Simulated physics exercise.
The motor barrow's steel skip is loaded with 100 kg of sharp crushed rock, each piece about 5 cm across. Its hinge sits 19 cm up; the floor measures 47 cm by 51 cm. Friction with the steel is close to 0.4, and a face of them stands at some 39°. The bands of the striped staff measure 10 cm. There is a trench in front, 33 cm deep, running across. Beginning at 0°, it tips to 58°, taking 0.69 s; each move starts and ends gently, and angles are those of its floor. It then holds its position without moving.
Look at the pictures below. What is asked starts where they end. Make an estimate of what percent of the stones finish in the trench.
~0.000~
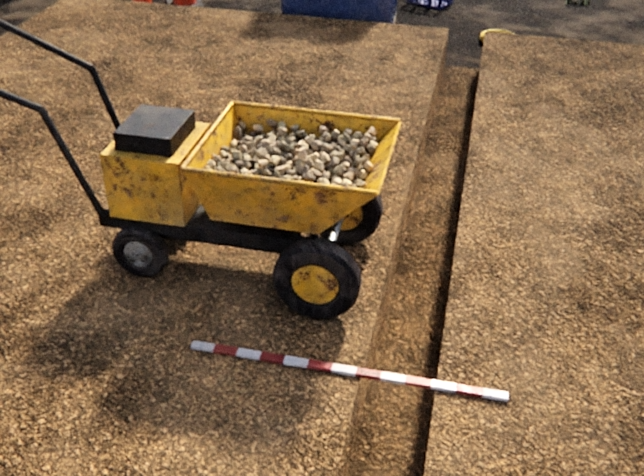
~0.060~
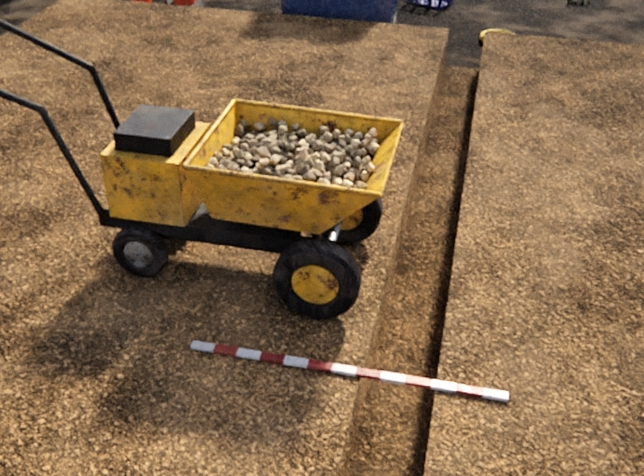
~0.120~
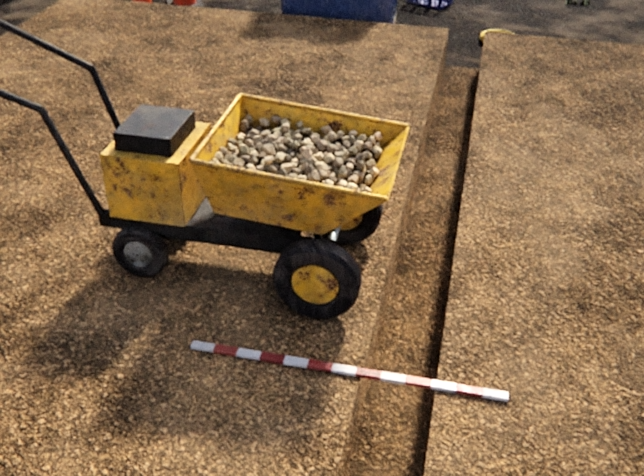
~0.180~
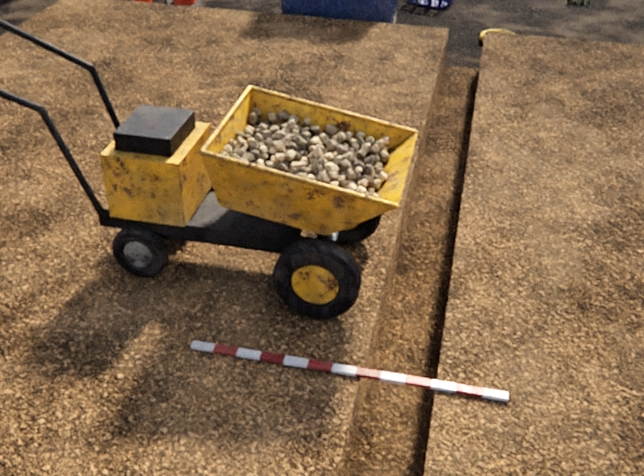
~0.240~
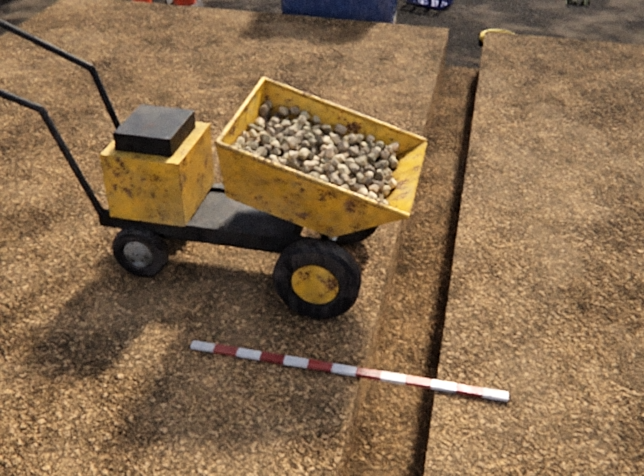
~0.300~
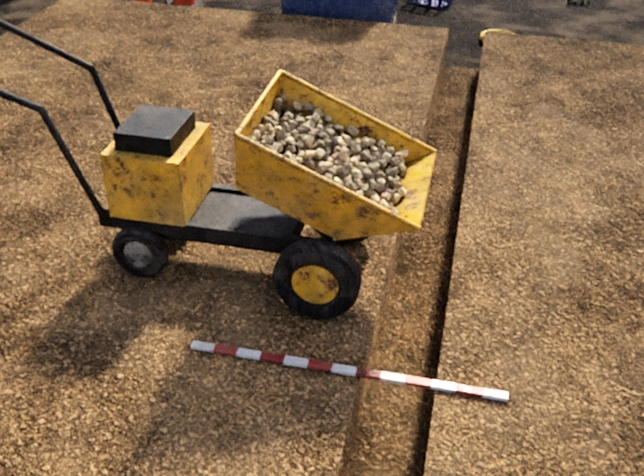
About 7 percent.
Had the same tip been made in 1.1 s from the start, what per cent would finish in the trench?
10 per cent.
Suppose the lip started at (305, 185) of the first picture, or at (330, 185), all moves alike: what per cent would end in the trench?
50 % and 40 %.
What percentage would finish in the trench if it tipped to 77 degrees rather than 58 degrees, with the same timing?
Around 5 per cent would finish in the trench.
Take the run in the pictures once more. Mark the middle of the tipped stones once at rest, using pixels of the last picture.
(484, 294).
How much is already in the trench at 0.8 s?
Something like 0 in a hundred.
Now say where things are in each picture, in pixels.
The first frame shows lip at (378, 194), floor tilted 0°, highest stones at (333, 145).
The second frame shows lip at (380, 195), floor tilted 1°, highest stones at (312, 144); the stones move at 0.2 m/s on average.
In the third frame, the skip is at 5°, its lip at (387, 199); the top of the load is at (293, 140); the stones move at 0.5 m/s on average.
In the fourth frame, the skip is at 10°, its lip at (397, 207); the top of the load is at (273, 128); the stones move at 0.7 m/s on average.
The fifth frame shows lip at (408, 217), floor tilted 16°, highest stones at (269, 120); the stones move at 0.8 m/s on average.
In the sixth frame, the skip is at 23°, its lip at (419, 229); the top of the load is at (278, 115); the stones move at 0.9 m/s on average.
After 0.5 s the floor is at 49°; 100 % in the skip; the foremost stones are at (429, 232).
After 0.8 s the floor is at 58°; 94 % in the skip, 1 % in the trench, 5 % past the trench; the foremost stones are at (483, 294).
After 1.1 s the floor is at 58°; 65 % in the skip, 34 % past the trench; the foremost stones are at (551, 330).
After 3.1 s the floor is at 58°; 51 % in the skip, 7 % in the trench, 42 % past the trench; the foremost stones are at (600, 318).
